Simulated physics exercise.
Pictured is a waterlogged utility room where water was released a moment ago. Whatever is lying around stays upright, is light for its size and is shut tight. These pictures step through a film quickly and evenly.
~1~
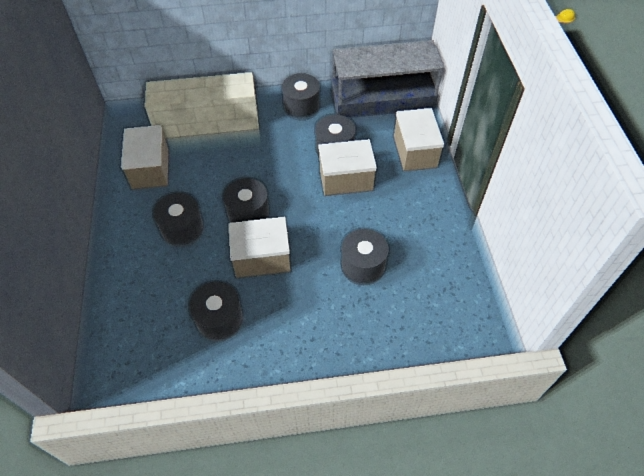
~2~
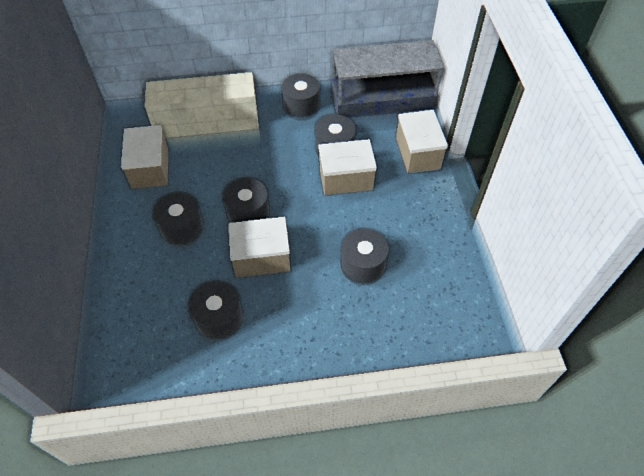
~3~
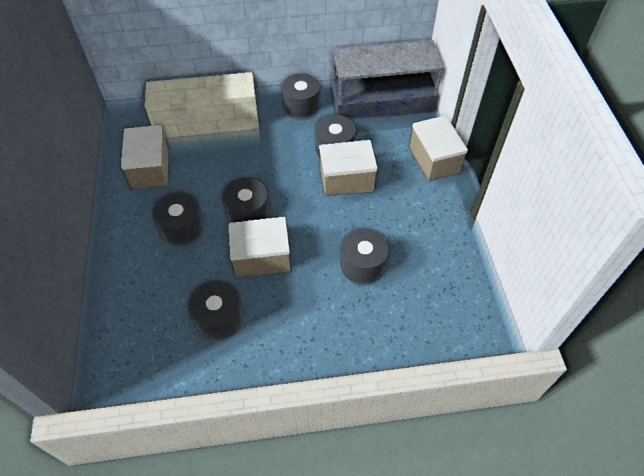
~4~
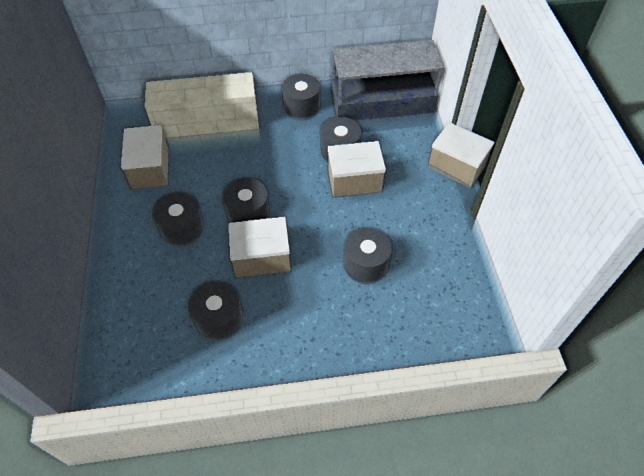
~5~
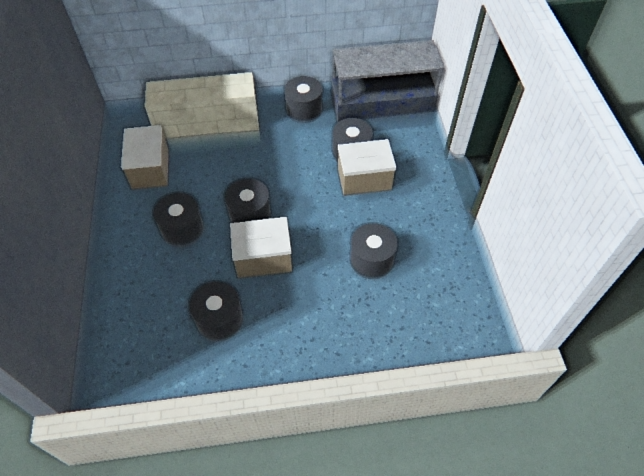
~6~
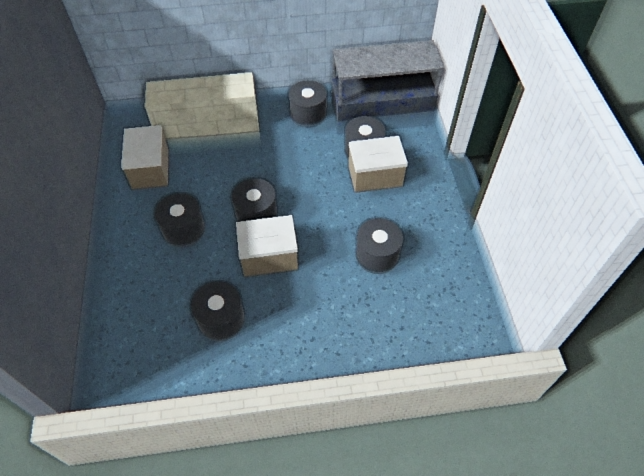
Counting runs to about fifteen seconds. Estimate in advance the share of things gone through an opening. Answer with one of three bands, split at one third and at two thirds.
Two thirds or more.
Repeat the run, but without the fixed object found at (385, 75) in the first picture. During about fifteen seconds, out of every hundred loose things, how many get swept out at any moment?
Close to 50 percent, I'd say.
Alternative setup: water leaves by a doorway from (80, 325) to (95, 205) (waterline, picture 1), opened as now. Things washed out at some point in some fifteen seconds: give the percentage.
Close to 80 percent.
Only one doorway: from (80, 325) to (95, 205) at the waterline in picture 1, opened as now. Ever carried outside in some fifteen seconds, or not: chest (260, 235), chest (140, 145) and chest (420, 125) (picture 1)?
First one flushed away, second flushed away, third held back.
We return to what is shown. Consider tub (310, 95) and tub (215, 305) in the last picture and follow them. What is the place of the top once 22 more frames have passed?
Roughly at (454, 149) and (307, 286).
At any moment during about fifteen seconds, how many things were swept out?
That comes out at 7.
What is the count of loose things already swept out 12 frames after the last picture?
I make it 4.
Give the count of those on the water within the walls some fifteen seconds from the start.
3 in all.
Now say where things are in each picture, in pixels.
The first picture shows a chest at (347, 156) floats; a tub at (335, 129), afloat; 0 of 10 have shifted.
The second picture shows a chest at (347, 156) floats; a tub at (335, 129), afloat; 0 of 10 have shifted.
The third picture shows a chest at (348, 156), afloat; a tub at (336, 129) floats; 1 of 10 have shifted.
The fourth picture shows a chest at (356, 158), afloat, close to its start; a tub at (341, 131) floats, close to its start; 3 of 10 have shifted.
The fifth picture shows a chest at (367, 156), afloat, close to its start; a tub at (353, 132) floats, close to its start; 4 of 10 have shifted.
The sixth picture shows a chest at (378, 152), afloat, a stride from its start; a tub at (365, 131), afloat, a stride from its start; 7 of 10 have shifted.
A moment on, 1 of 10 are out; 9 afloat.
Next, 4 of 10 are out; 6 afloat.
Later, 4 of 10 are out; 6 afloat.
In the end, 7 of 10 are out; 3 afloat.
